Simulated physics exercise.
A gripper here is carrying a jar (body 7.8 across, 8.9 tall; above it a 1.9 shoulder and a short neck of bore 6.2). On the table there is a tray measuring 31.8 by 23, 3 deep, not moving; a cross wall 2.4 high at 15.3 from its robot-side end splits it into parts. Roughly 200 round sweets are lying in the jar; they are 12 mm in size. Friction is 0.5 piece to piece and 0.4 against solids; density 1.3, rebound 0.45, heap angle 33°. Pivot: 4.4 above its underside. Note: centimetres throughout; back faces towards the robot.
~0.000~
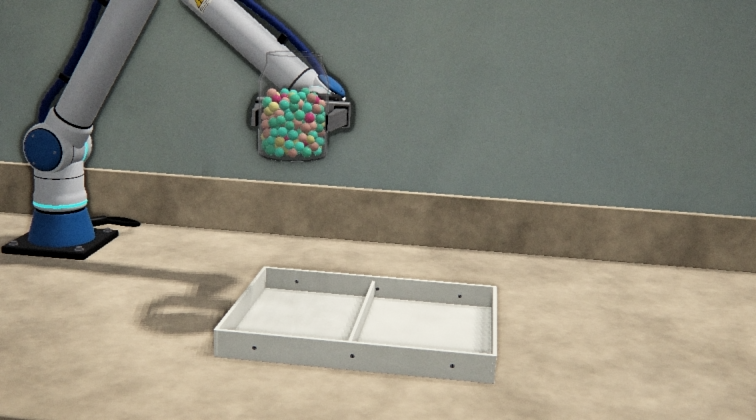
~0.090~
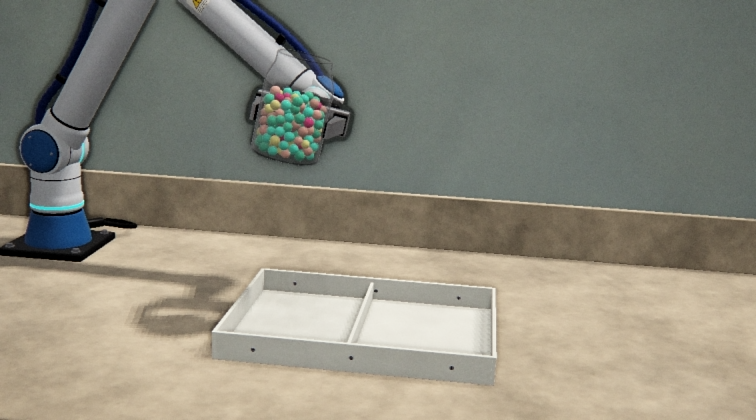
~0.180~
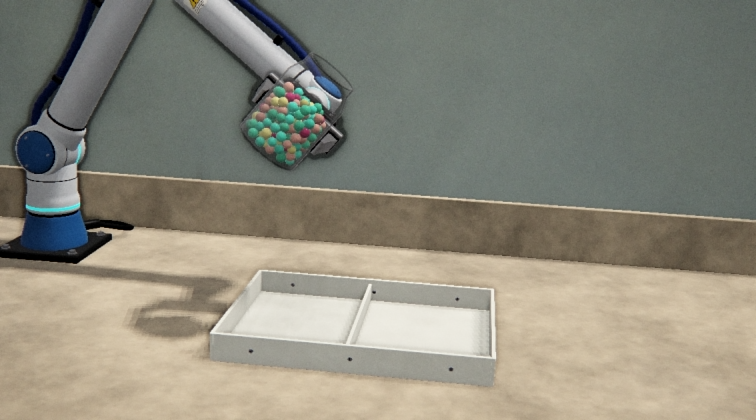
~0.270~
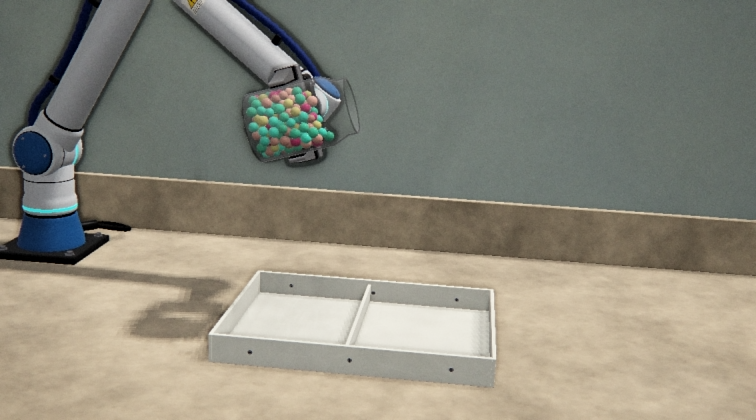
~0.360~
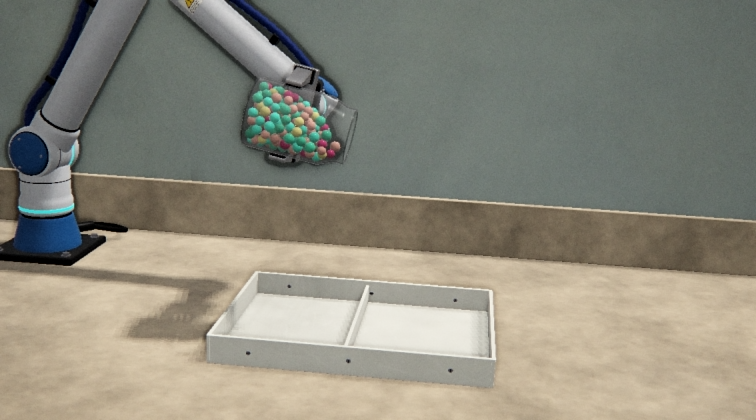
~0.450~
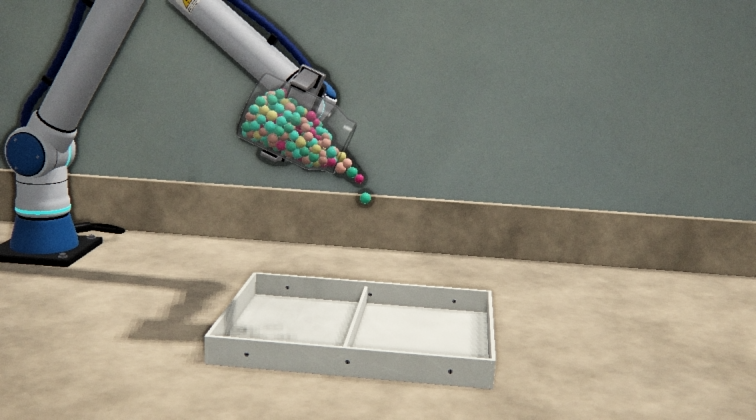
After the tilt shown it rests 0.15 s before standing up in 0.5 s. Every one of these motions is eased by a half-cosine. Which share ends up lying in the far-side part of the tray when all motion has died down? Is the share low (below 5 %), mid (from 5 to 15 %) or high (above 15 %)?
High.
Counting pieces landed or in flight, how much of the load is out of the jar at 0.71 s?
By then, around 20 per cent of the load is out of the jar.
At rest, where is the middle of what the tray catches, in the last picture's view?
In the last view, around (432, 337).
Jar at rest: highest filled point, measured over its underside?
Around 7.5 cm.
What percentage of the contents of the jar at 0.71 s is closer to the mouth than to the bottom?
55 per cent, roughly.
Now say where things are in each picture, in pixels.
The first frame shows jar middle at (293, 119), upright; upper third of the load around (293, 106), from x 265 to 320, top at y 95; 196 in the jar.
The second frame shows jar middle at (292, 120), tipped 11°; upper third of the load around (295, 107), from x 260 to 320, top at y 90.
The third frame shows jar middle at (290, 120), tipped 39°; upper third of the load around (290, 107), from x 250 to 320, top at y 85.
The fourth frame shows jar middle at (289, 120), tipped 73°; upper third of the load around (285, 105), from x 250 to 330, top at y 90.
The fifth frame shows jar middle at (287, 120), tipped 101°; upper third of the load around (276, 106), from x 250 to 335, top at y 85.
The sixth frame shows jar middle at (286, 120), tipped 112°; upper third of the load around (275, 111), from x 245 to 365, top at y 95; 193 in the jar, 3 in flight or on a rim.
After 0.71 s, tipped 99°, highest piece 28 above the table; 161 in the jar, 22 in the far-side part, 13 in flight or on a rim.
After 0.97 s, tipped 18°, highest piece 33 above the table; 153 in the jar, 41 in the far-side part, 2 in flight or on a rim.
After 1.30 s, upright, highest piece 30 above the table; 153 in the jar, 42 in the far-side part, 1 in flight or on a rim.
After 2.00 s, upright, highest piece 30 above the table; 153 in the jar, 42 in the far-side part, 1 in the robot-side part.
At rest, 153 in the jar, 42 in the far-side part, 1 in the robot-side part. That is 21 % in the far-side part of the tray.
